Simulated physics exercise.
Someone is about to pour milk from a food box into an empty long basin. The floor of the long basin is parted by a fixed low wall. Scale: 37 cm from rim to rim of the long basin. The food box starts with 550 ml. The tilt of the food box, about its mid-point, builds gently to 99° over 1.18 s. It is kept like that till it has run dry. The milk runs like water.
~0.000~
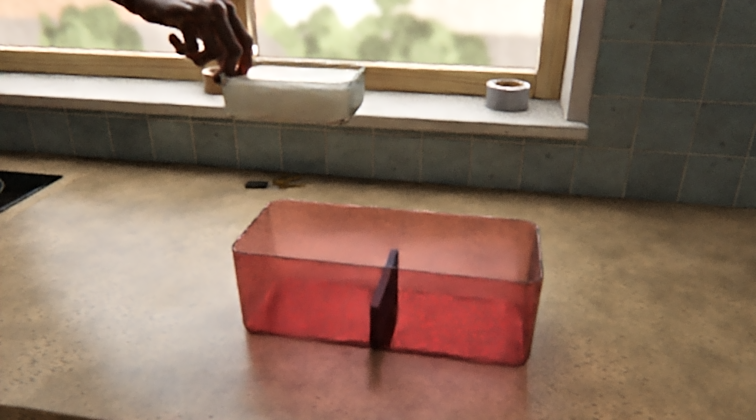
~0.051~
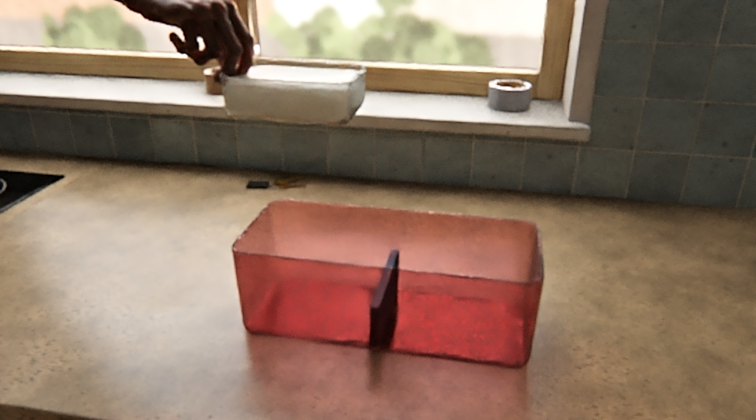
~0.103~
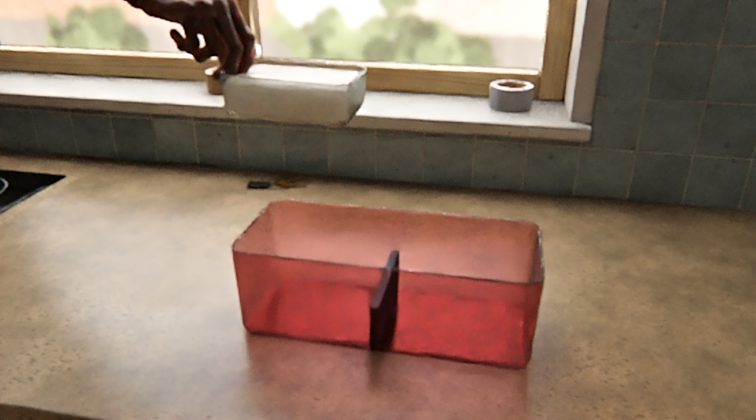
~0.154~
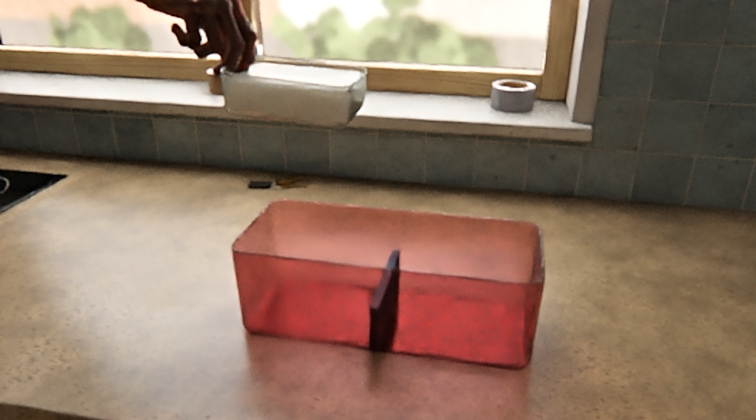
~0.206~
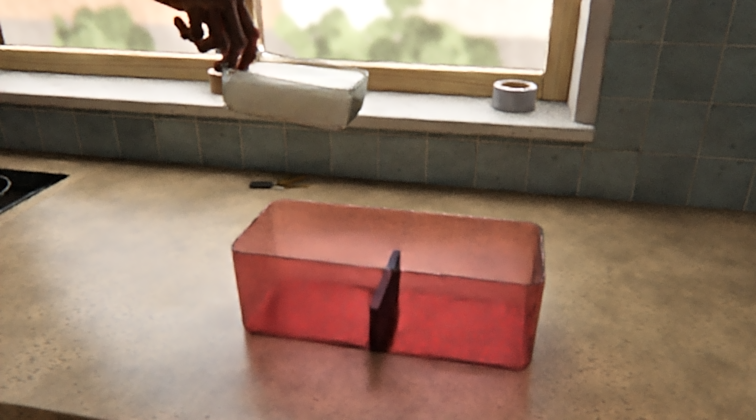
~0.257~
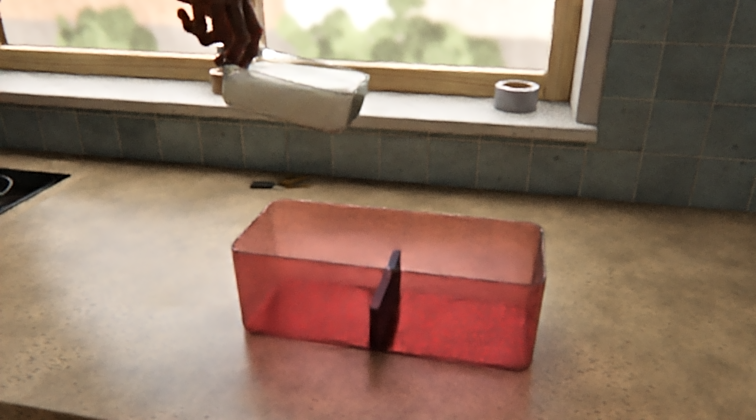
On a kitchen counter by a window, a hand held a clear box of milk above a long, empty red basin with a dark divider, then slowly tilted the box slightly down to the right.
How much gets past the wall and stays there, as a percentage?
The far part has some 77 per cent.
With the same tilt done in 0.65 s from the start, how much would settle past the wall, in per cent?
In that case some 80 per cent.
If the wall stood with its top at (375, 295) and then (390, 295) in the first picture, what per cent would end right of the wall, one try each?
First 75, then 75 per cent.
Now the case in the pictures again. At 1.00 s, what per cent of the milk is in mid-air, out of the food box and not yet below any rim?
Near 7 in a hundred.
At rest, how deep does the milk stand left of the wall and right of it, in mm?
Left about 4 mm, right about 16 mm.
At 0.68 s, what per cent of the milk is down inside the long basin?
Near 26 in a hundred.
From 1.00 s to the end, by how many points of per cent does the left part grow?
Near 10 in a hundred.
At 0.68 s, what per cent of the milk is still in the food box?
Near 24 in a hundred.
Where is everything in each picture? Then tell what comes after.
In the first picture, tilt 0°; pouring edge (357, 76); surface from (239, 74) to (357, 81); the long basin's rim runs from (252, 224) to (540, 251); the wall's top is at (385, 276).
In the second picture, tilt 0°; pouring edge (358, 76); surface from (240, 73) to (357, 80).
In the third picture, tilt 2°; pouring edge (358, 77); surface from (240, 72) to (358, 81).
In the fourth picture, tilt 4°; pouring edge (359, 79); surface from (241, 71) to (358, 81).
In the fifth picture, tilt 7°; pouring edge (360, 83); surface from (241, 70) to (360, 81).
In the sixth picture, tilt 11°; pouring edge (361, 87); surface from (241, 70) to (361, 81).
Then, 0.68 s in, the tilt is 62° and 25 per cent is still to pour, 2 is left of the wall and 23 right of it.
Then, 1.00 s in, the tilt is 93° and 5 per cent is still to pour, 10 is left of the wall and 77 right of it.
Then, 1.32 s in, the tilt is 99° and 0 per cent is still to pour, 19 is left of the wall and 77 right of it.
Then, 1.68 s in, the tilt is 99° and 0 per cent is still to pour, 20 is left of the wall and 77 right of it.
Finally, 20 per cent lies left of the wall, 77 right of it and 3 outside.
